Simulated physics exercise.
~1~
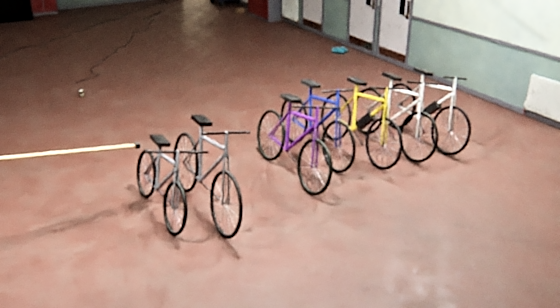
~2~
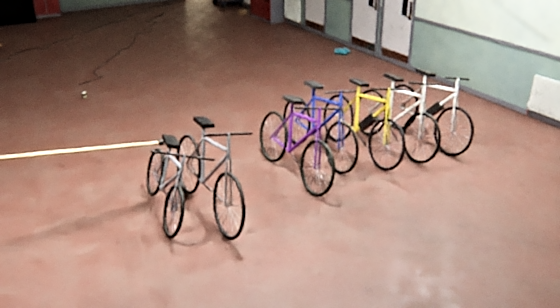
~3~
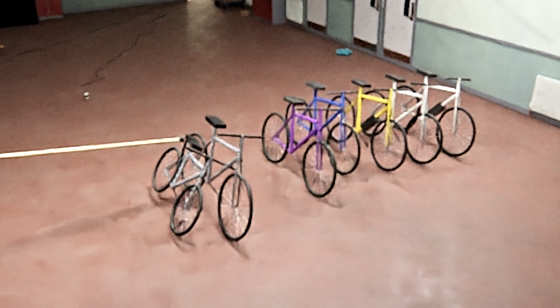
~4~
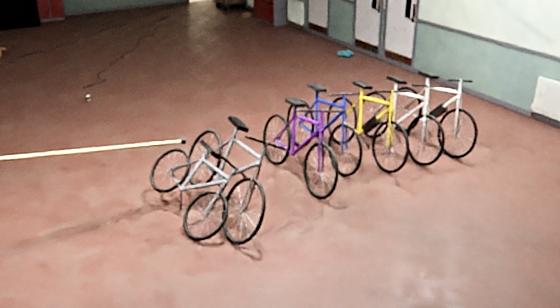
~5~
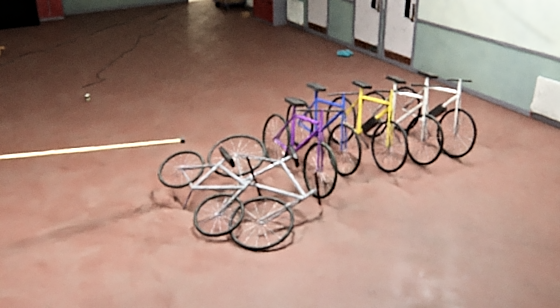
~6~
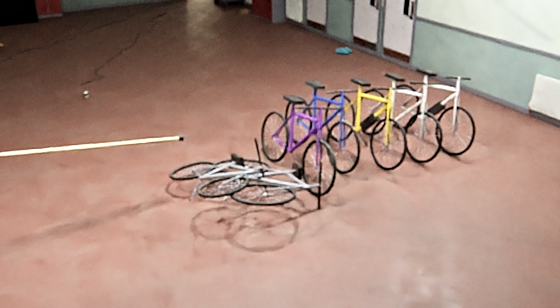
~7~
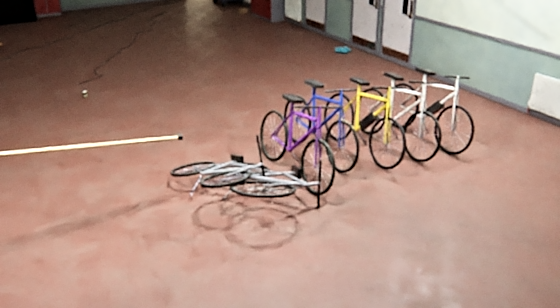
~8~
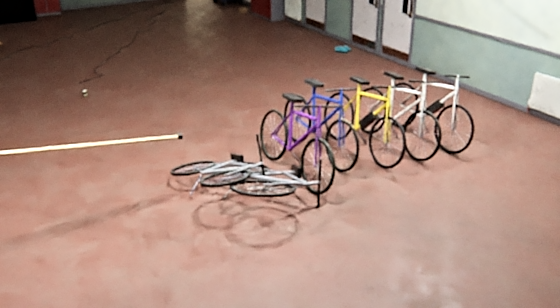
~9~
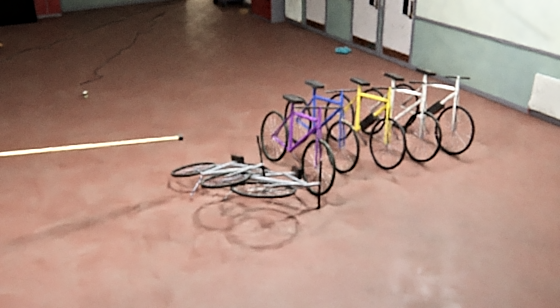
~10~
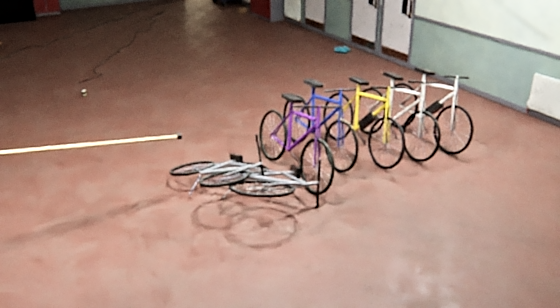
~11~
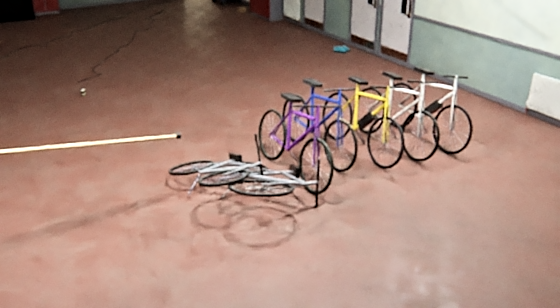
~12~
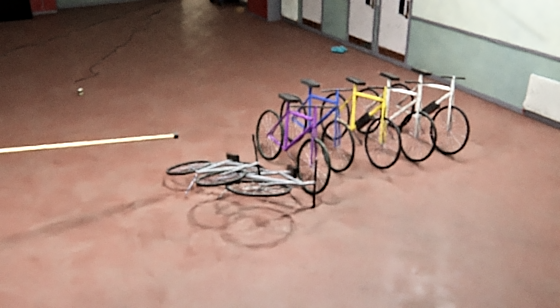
Pole nudging the nearest of seven parked bicycles, two grey ones toppling flat together while the purple, blue, yellow and pale ones stay standing.
